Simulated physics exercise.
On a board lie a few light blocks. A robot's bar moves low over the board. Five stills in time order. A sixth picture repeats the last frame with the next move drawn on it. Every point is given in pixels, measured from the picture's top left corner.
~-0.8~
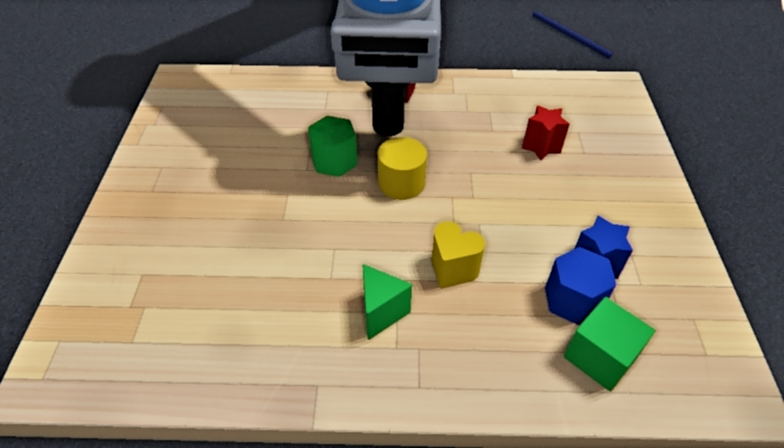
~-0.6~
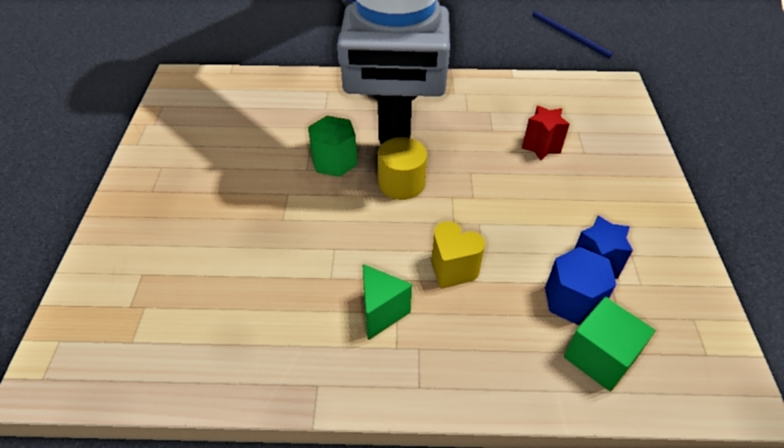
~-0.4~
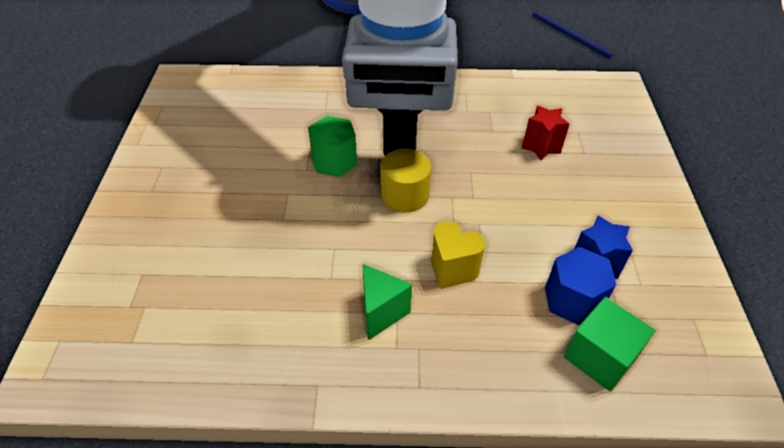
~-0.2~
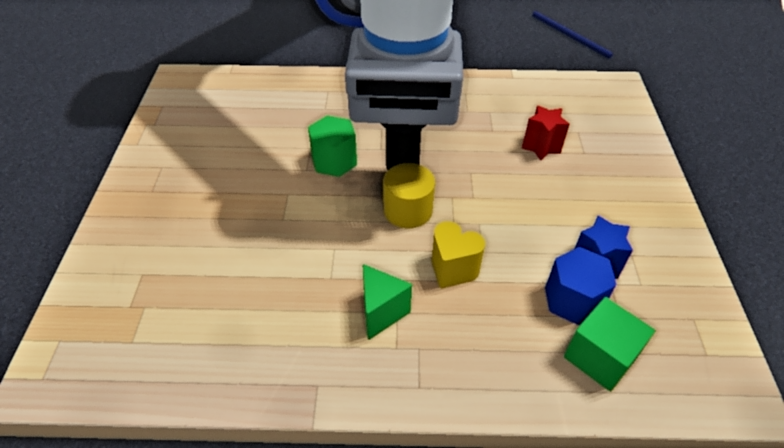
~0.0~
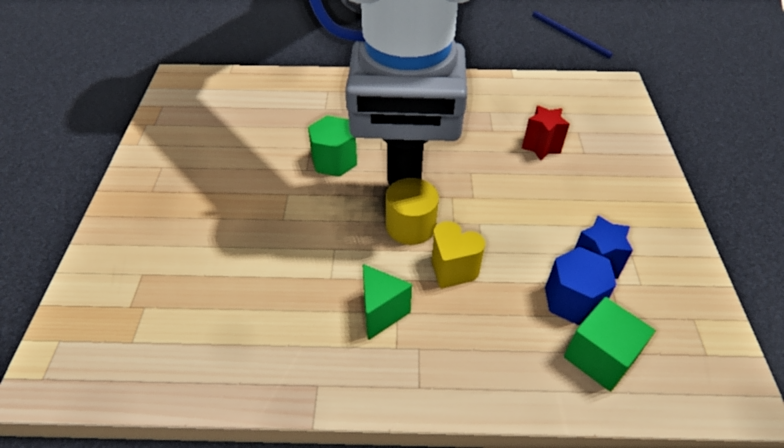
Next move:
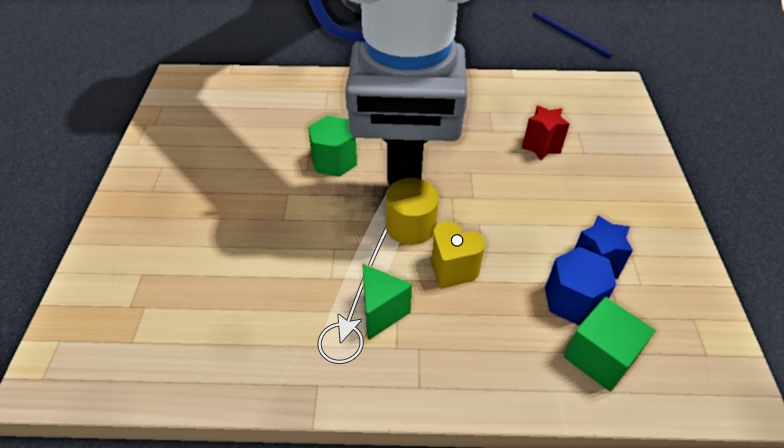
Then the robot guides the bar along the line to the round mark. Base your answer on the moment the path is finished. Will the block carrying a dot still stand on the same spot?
It seems not.
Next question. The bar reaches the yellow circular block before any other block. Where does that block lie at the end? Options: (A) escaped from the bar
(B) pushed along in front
My pick is A.
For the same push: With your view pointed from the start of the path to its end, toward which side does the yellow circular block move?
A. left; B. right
Option A.
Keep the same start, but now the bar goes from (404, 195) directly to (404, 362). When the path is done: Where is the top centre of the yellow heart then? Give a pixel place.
My best guess is (481, 266).
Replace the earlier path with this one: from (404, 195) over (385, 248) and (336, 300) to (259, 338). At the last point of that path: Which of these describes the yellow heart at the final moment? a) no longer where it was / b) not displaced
It's a.
Drawn move, from (404, 195) via (372, 260), ending at (341, 343); the dot is on the yellow heart.
What follows on the original path. One third of the way, bar (383, 223); yellow circular block (415, 234); yellow heart (467, 247).
Two thirds of the way, bar (361, 272); green three-sided block (380, 292), turned 20° anticlockwise; yellow circular block (417, 245); yellow heart (468, 247).
At the end, bar (339, 330); green six-sided block still; green three-sided block (381, 317), turned 95° anticlockwise; yellow circular block (417, 245); yellow heart (468, 247).
